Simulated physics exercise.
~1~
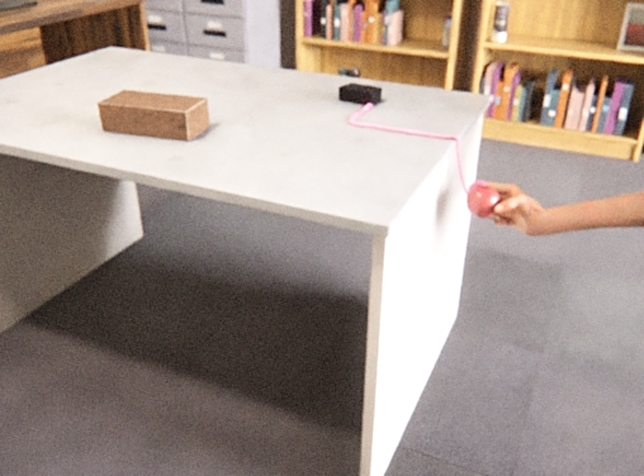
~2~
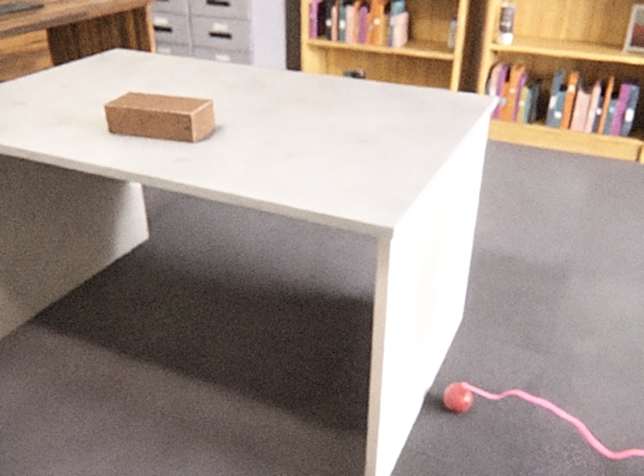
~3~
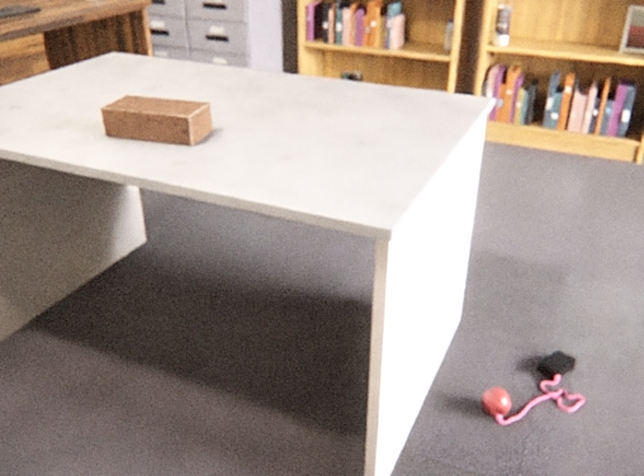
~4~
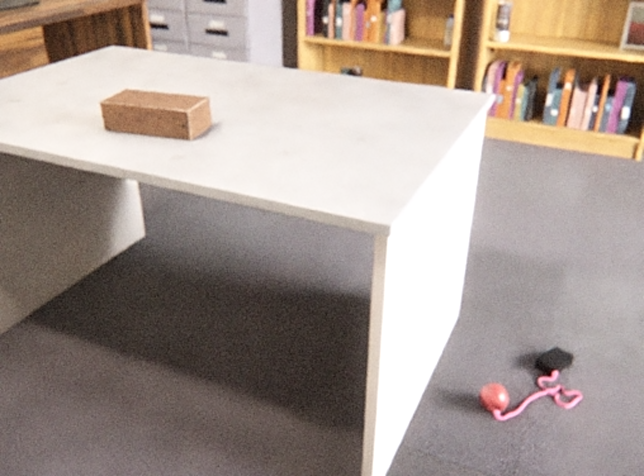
The clip shows a hand holding a red apple off a table's edge, tied by a pink ribbon to a black sponge near a brick; the hand lets go, the apple drops, and the sponge is dragged off, both ending on the floor while the brick stays still.
